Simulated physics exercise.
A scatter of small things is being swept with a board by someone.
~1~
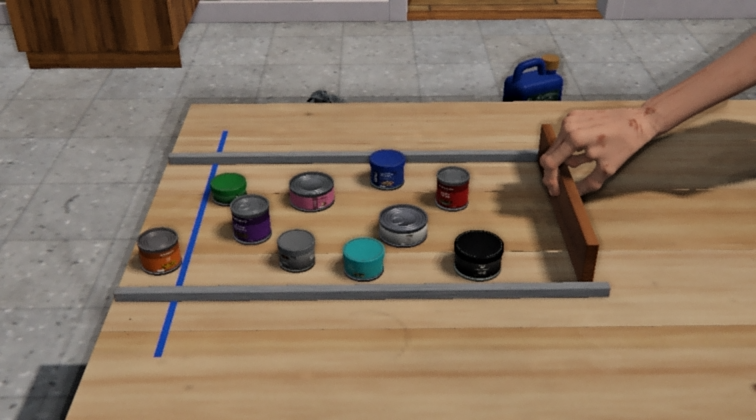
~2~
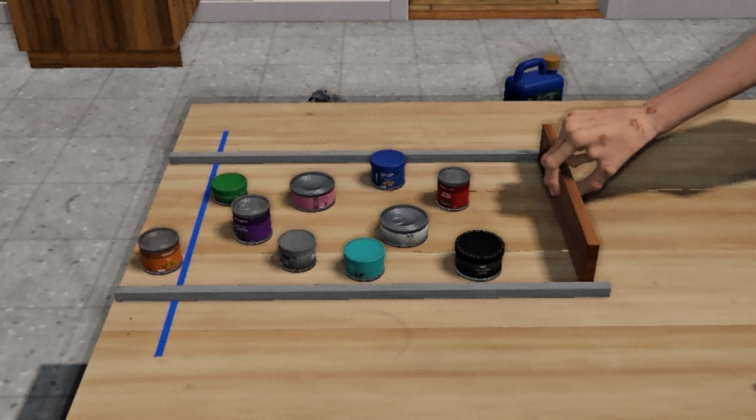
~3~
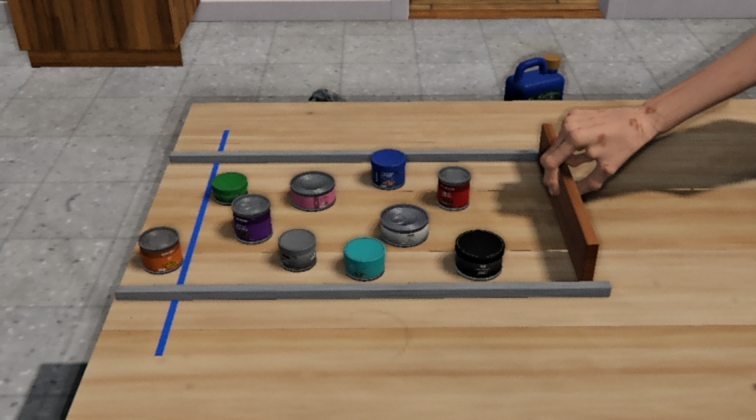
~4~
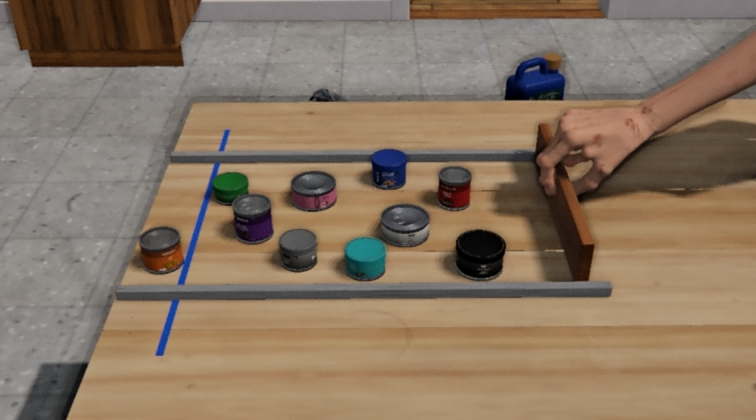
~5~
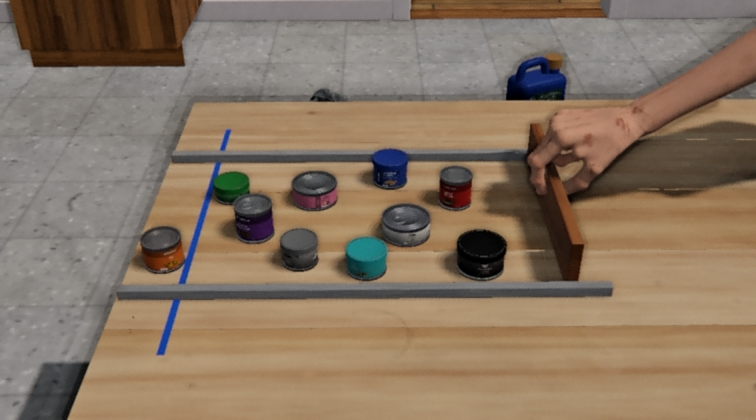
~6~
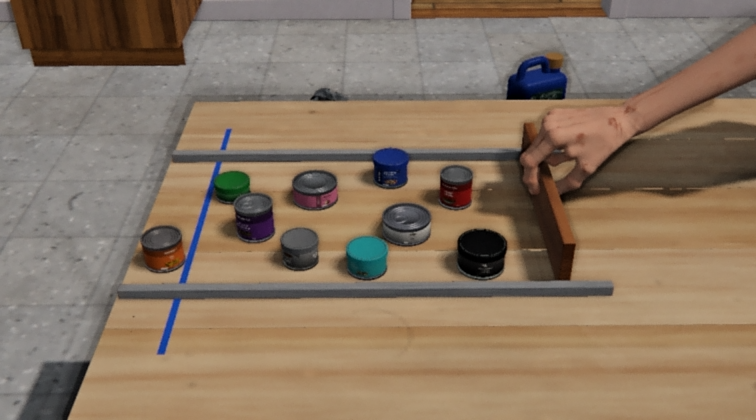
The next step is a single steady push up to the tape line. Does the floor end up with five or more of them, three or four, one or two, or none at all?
I expect the drop count to reach three but not five.
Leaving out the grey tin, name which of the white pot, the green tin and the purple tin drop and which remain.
White pot - safe; green tin - gone; purple tin - gone.
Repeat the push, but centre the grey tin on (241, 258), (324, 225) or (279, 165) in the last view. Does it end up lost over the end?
Try one it goes off the edge; try two it is not knocked off; try three it is not knocked off.
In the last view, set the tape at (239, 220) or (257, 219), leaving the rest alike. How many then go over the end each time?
First try 0, second try 0.
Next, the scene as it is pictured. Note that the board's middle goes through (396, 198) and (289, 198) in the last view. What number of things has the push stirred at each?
That makes 6 at the first spot and 9 at the second.
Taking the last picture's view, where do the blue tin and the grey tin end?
The blue tin stops around (195, 169); the grey tin around (139, 239).
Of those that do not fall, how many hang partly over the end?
I count 2 overhanging.
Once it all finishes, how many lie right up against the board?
The count in contact is 4.
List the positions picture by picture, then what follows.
In the first frame, orange tin (160, 251); green tin (229, 189); purple tin (251, 220); board (564, 198); tape (198, 222).
In the second frame, green tin (230, 190); black pot (479, 256).
In the third frame, purple tin (252, 219); red pot (454, 189).
In the fourth frame, orange tin (162, 250); blue tin (389, 169).
In the fifth frame, green tin (232, 188); board (552, 197).
In the sixth frame, orange tin (163, 249); green tin (232, 188); purple tin (255, 218); board (544, 197); tape (202, 220).
A little later, none off yet; orange tin at rest near (163, 249); green tin at rest near (232, 188); purple tin at rest near (255, 218).
Next, none off yet; orange tin at rest near (161, 248); green tin shifted well along near (177, 182); purple tin shifted well along near (190, 215).
When it is over, the number that fall off is three or four; down, turquoise pot, purple tin, green tin and orange tin.
